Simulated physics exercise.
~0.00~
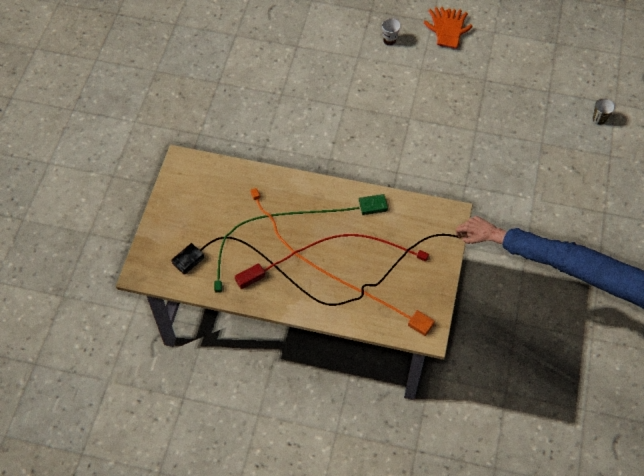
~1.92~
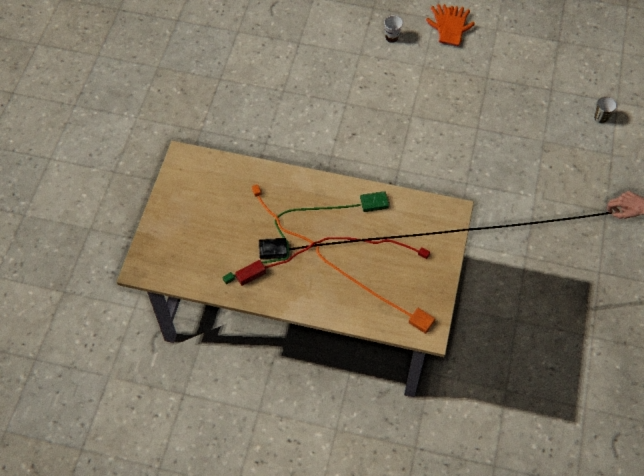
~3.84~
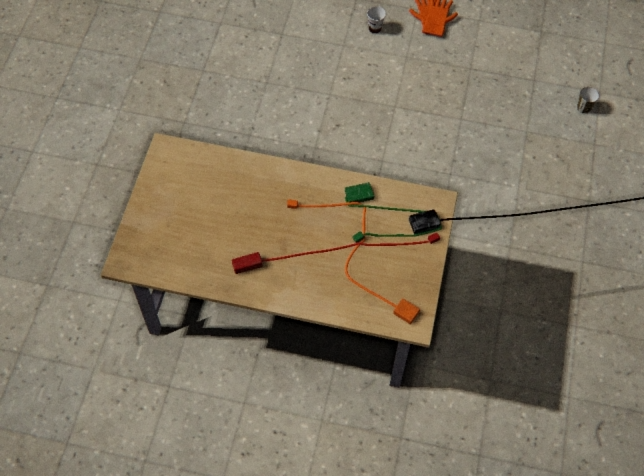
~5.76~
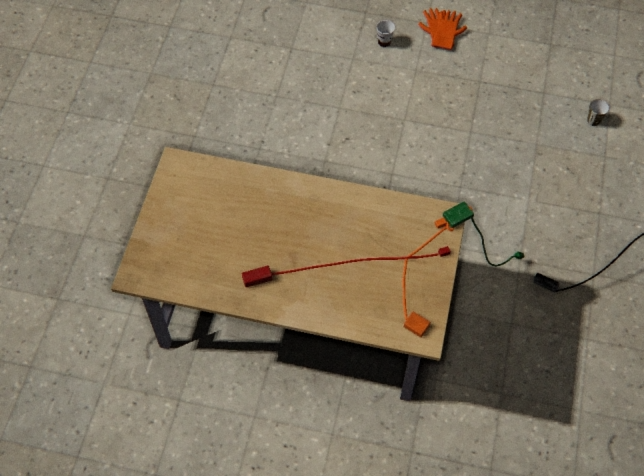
Hand pulling a black lead rightwards off a wooden table, its charger dragging the green lead partly over the edge.
